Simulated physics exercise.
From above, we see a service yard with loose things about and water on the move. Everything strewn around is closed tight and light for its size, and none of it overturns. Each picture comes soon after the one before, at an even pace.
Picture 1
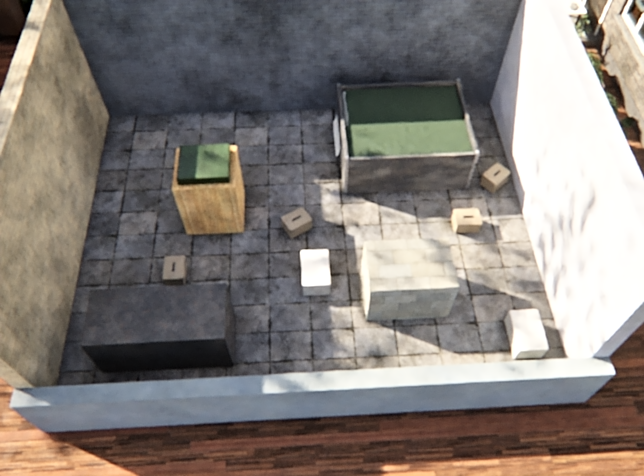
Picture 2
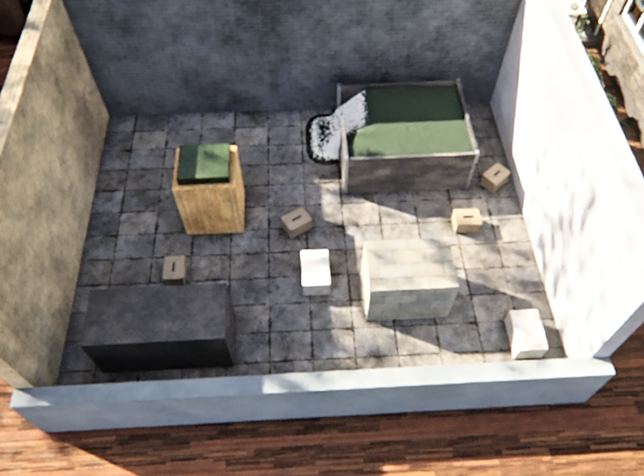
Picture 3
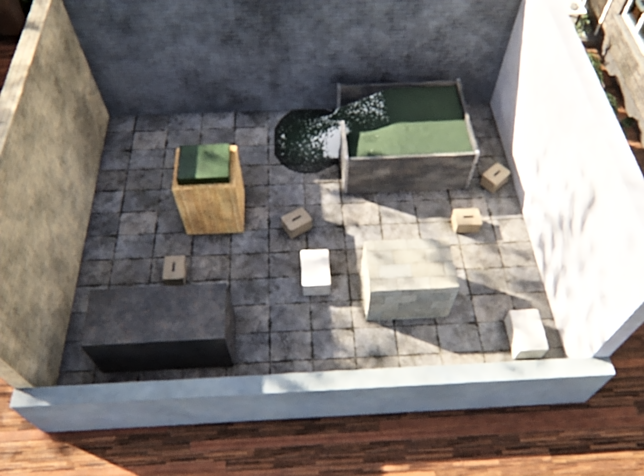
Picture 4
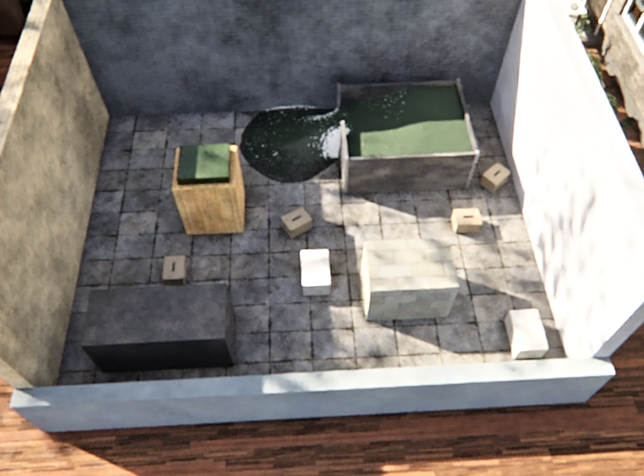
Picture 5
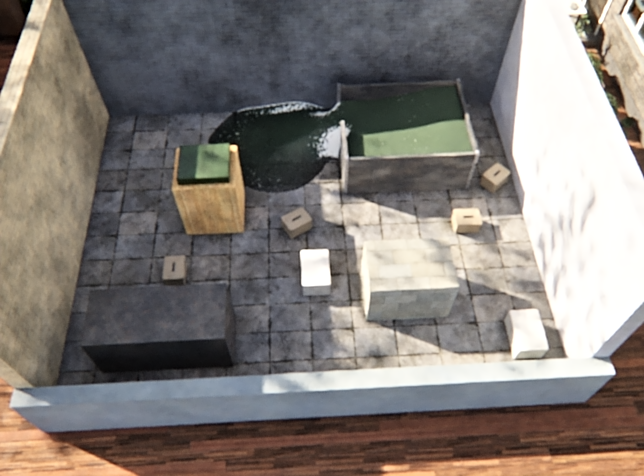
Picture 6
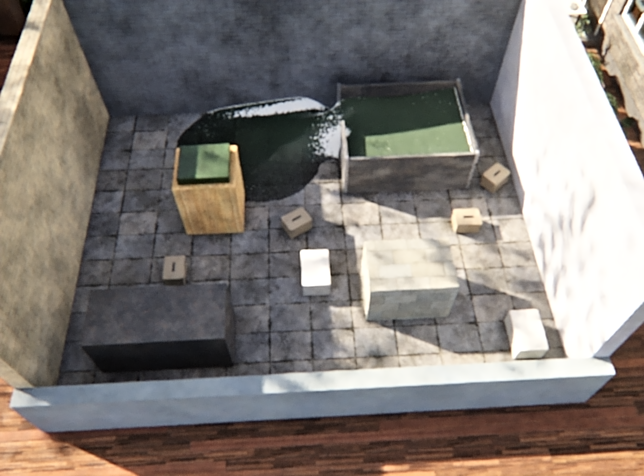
In a walled yard, dark green water gushed from the left side of a raised tank and spread leftward across the paving behind a wooden box, while the scattered blocks stayed put.
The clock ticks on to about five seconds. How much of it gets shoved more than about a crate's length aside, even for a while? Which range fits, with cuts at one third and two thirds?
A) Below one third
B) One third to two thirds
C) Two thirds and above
A.
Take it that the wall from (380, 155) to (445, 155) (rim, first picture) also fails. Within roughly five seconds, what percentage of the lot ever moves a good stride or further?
I make it 60 per cent.
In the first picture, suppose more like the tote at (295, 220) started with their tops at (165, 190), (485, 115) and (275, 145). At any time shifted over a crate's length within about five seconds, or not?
Each in turn: Pushed clear, stays in place, pushed clear.
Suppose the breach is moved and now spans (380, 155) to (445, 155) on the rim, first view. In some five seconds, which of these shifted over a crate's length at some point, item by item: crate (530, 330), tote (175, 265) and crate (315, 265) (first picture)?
Here is how they go, in order: Dislodged that far, dislodged that far, and dislodged that far.
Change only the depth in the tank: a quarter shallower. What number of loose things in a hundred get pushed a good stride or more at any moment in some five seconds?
Something like 10 % of the loose things.
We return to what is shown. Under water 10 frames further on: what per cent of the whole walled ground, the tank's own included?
35 in a hundred, roughly.
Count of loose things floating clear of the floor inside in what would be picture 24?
I get 1.
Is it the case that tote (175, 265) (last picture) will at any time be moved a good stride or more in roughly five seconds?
Result: The full distance.
A moment on, 0 of 7 are well off their spots; 0 afloat.
Next, 1 of 7 are well off their spots; 1 afloat.
Later, 1 of 7 are well off their spots; 1 afloat.
In the end, 2 of 7 are well off their spots, and 2 have been at some point; 1 afloat.
